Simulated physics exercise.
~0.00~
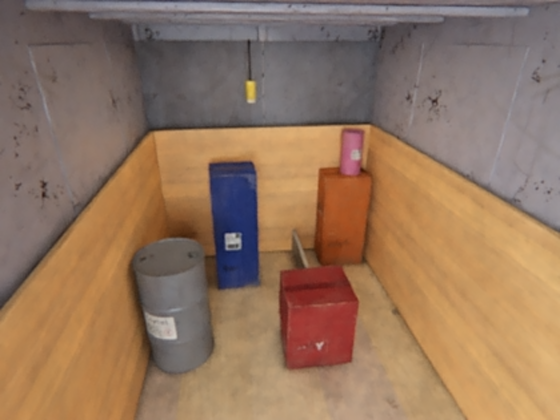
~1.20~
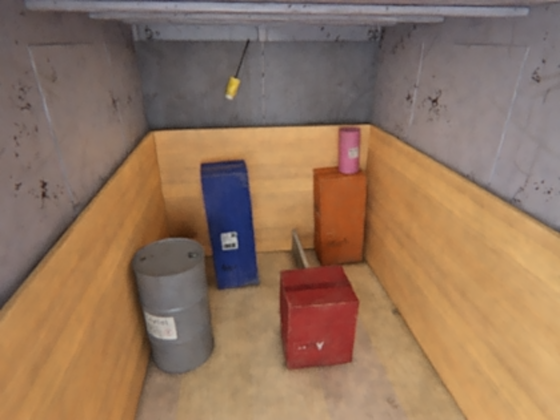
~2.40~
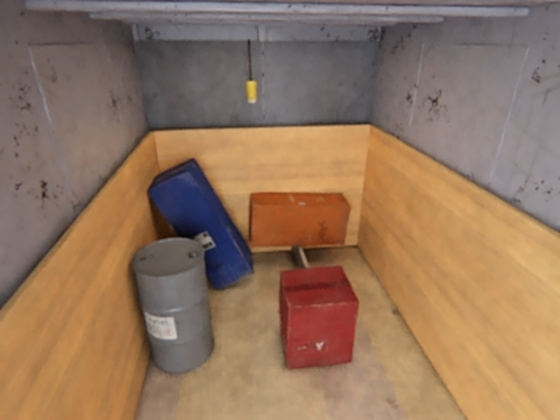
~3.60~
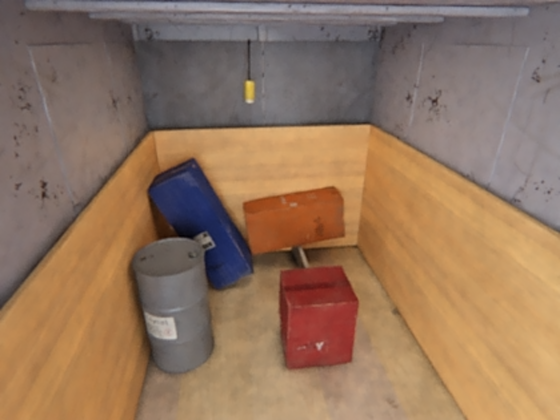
The orange box, with a pink canister on top, and the tall blue box tipped left in the van's load bay as the hanging lamp swung; the canister dropped from sight, leaving the orange box on its side and the blue one leaning.
